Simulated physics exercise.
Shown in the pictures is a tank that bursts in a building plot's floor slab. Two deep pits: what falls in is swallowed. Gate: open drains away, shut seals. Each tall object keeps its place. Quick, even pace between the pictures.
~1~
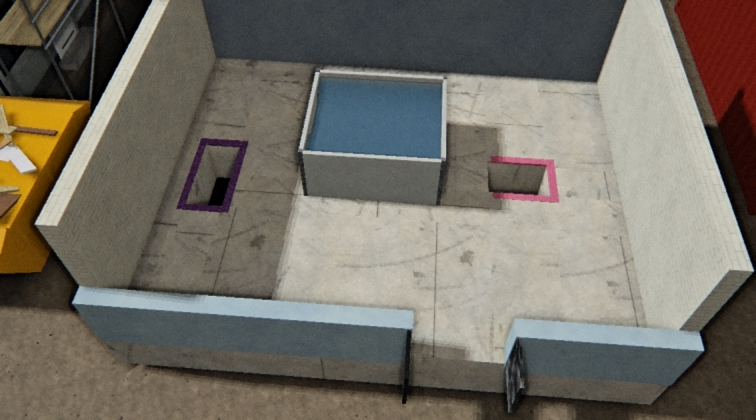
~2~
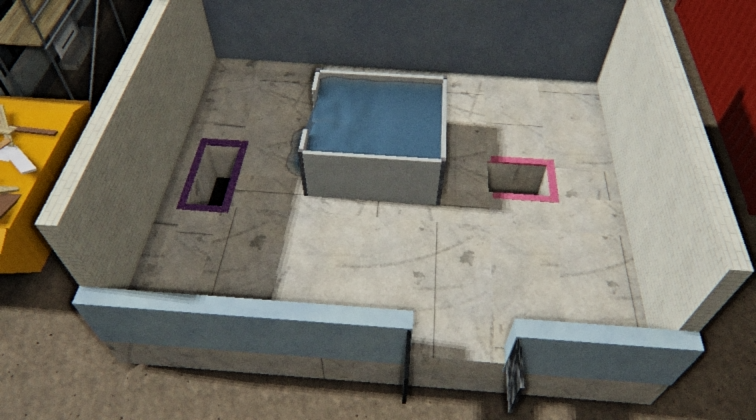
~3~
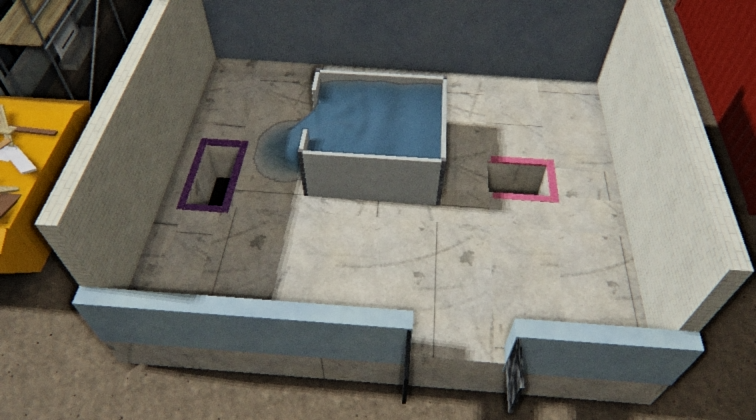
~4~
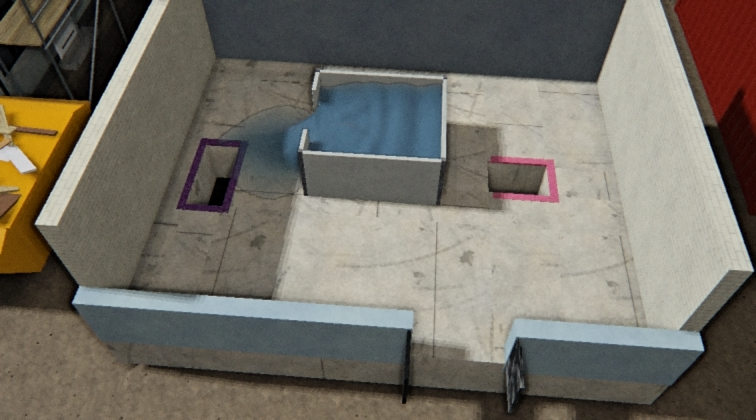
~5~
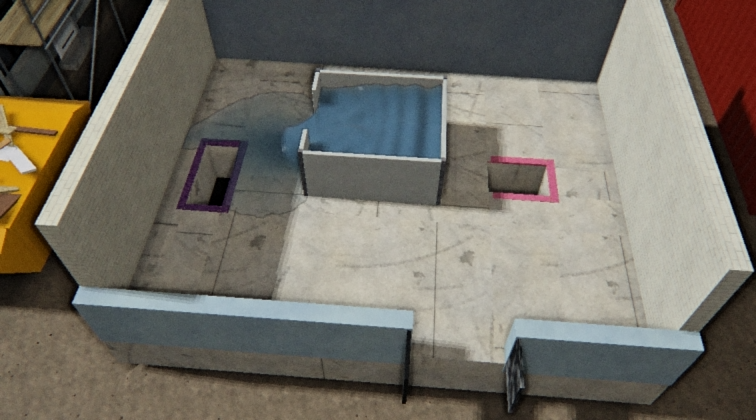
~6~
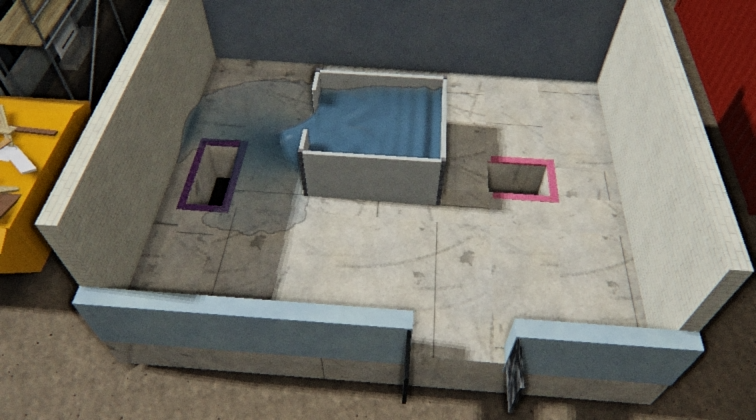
In a walled plot, water bursts from the tank's left side and spreads leftward across the floor.
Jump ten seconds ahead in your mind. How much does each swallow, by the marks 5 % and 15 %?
Outcome: The gate ends up low - beneath five per cent, the pink pit ends up low - beneath five per cent, the purple pit ends up high - past fifteen per cent.
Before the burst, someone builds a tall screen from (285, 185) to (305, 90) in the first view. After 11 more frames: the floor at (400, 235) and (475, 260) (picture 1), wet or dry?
In turn, the first is spared and the second spared.
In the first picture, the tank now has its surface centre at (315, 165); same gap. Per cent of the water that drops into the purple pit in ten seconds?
Share in the purple pit - 65 %.
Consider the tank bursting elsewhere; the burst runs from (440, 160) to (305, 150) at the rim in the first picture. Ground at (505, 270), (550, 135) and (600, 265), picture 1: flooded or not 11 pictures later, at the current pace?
Spot by spot: Soaked through, then unaffected, then unaffected.
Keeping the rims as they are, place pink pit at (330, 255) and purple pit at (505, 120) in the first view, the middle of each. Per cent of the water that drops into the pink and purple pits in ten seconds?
Looks like pink collects 12 percent and purple collects 20 percent.
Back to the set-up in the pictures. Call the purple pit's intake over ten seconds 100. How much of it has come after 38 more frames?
By my reckoning, 85 percent.
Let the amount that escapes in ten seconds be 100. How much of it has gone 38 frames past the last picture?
I'd say about 80 per cent.
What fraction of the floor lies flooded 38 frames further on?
Roughly 60 percent, I'd say.
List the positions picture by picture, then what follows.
The first picture shows the open tank at (377, 117) is whole and still.
In the second picture, water pours out at (315, 137) and has run to a hidden place.
In the third picture, the front is at (264, 139), out from the gap at (315, 139).
In the fourth picture, the front is at (222, 141), out from the gap at (315, 141).
In the fifth picture, the front is at (188, 133), out from the gap at (315, 141).
In the sixth picture, water pours out at (315, 140) and has run to (199, 104).
A moment on, water covers 20 % of the floor; the gate 0 %, the pink pit 0 %, the purple pit 11 %.
Next, water covers 25 % of the floor; the gate 0 %, the pink pit 0 %, the purple pit 20 %.
Then, water covers 40 % of the floor; the gate 0 %, the pink pit 0 %, the purple pit 29 %.
Later, water covers 60 % of the floor; the gate 0 %, the pink pit 0 %, the purple pit 40 %.
In the end, water covers 85 % of the floor; the gate 0 %, the pink pit 2 %, the purple pit 48 %.
